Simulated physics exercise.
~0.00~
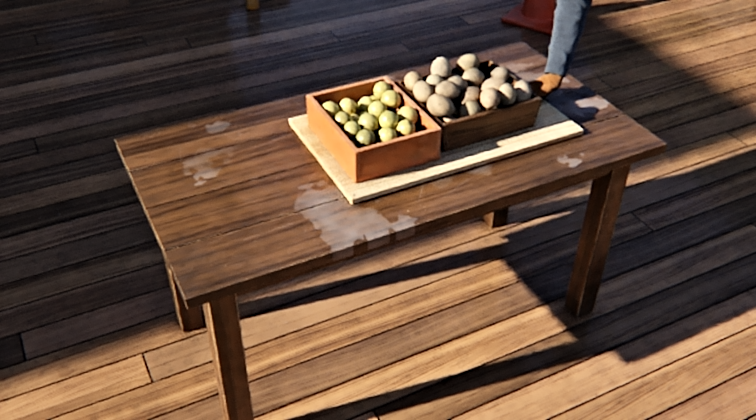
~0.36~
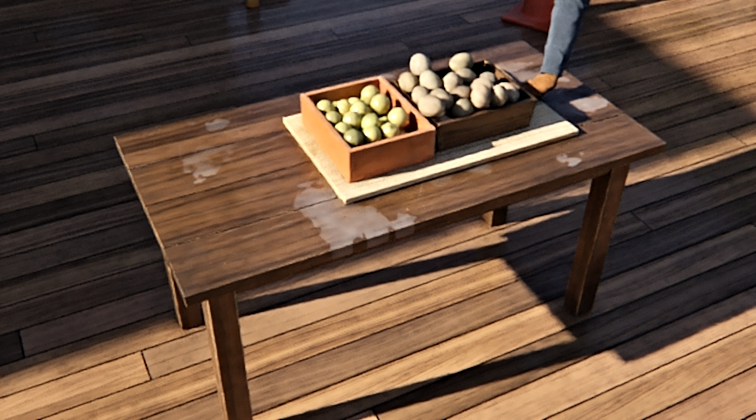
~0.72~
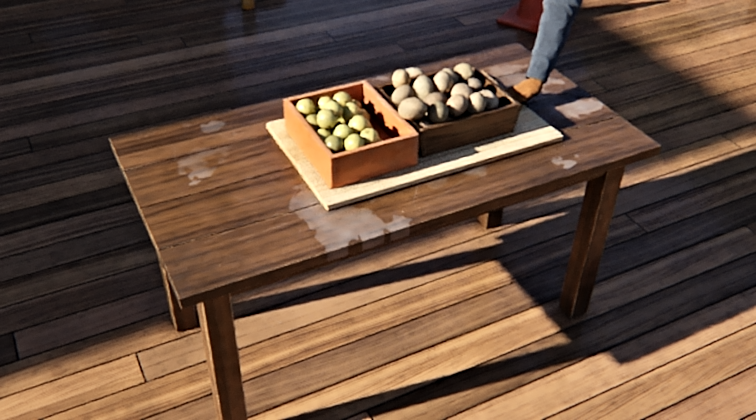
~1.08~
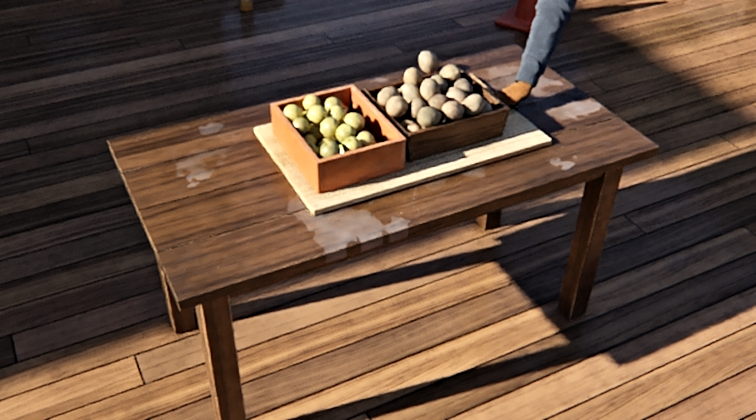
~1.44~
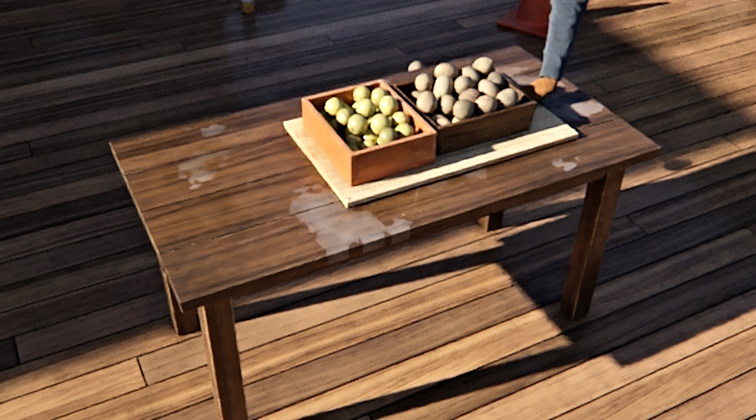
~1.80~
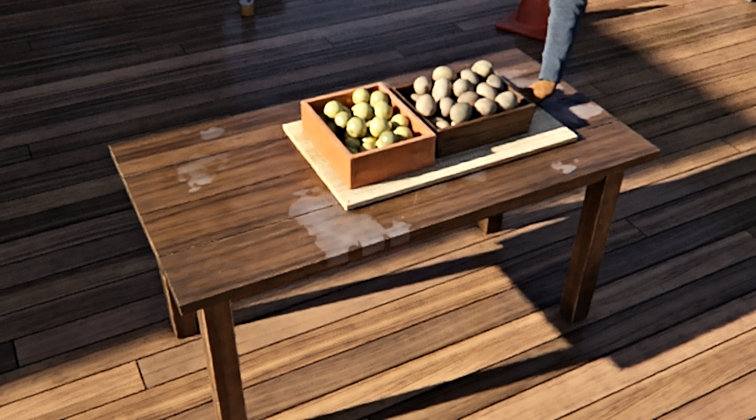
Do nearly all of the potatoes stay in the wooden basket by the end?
Yes, nearly all of them stay in, and the wooden basket is still heaped with potatoes when the board is back to the right.
